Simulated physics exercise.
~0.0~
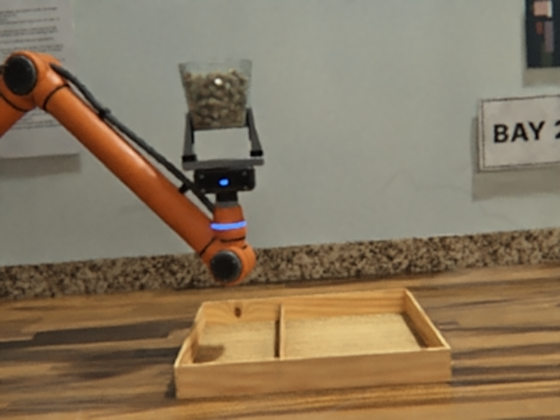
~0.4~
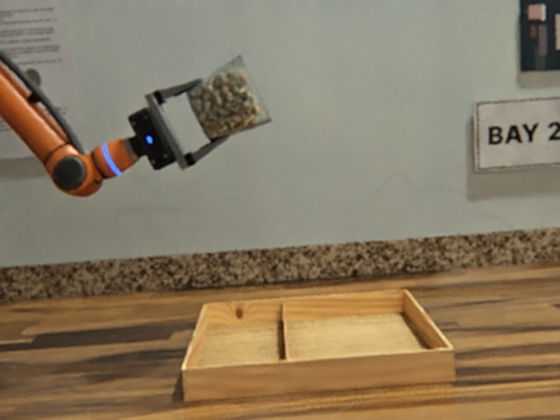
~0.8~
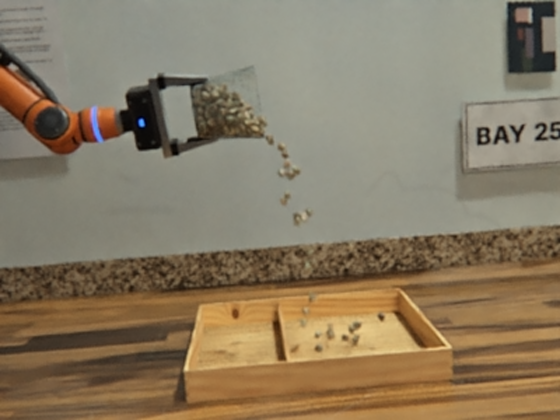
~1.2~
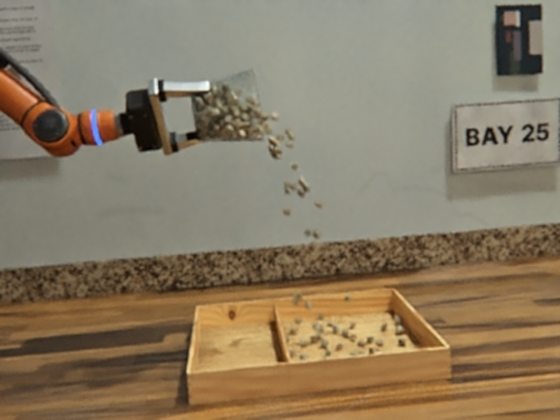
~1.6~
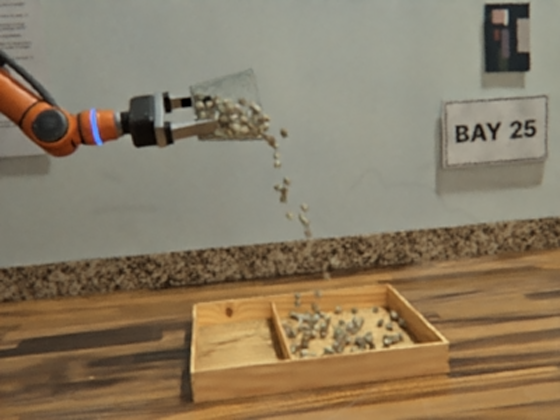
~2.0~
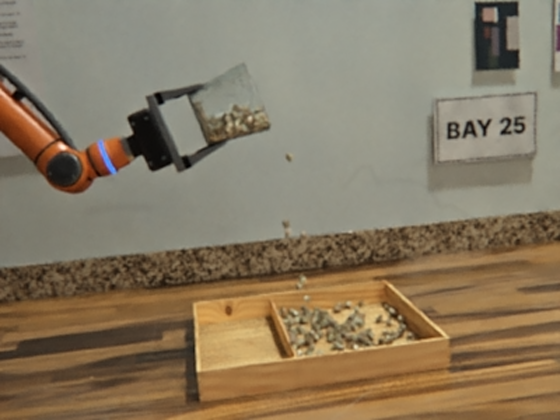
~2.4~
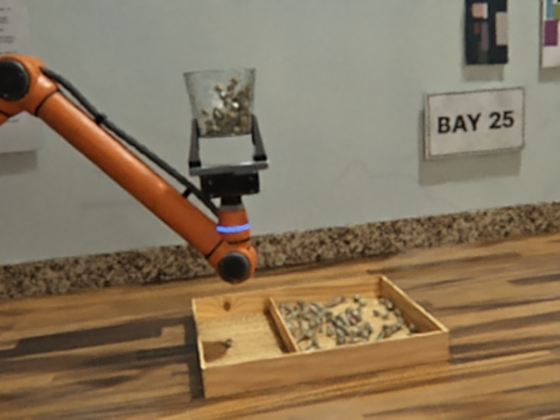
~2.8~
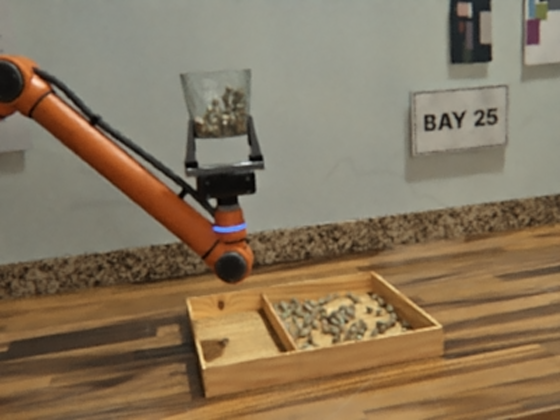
An orange robot arm reaches in from the left, holding a clear tumbler of small pebbles upright above a shallow wooden tray on a striped wooden table, seen from the side against a pale wall with a bay sign. The arm swings down and tips the tumbler onto its side, toward the right. Pebbles spill over the rim in a thin stream and scatter across the right part of the divided tray. The arm then turns the tumbler back up as the last few fall. It ends upright, still partly filled, with most pebbles lying in the tray's right part.
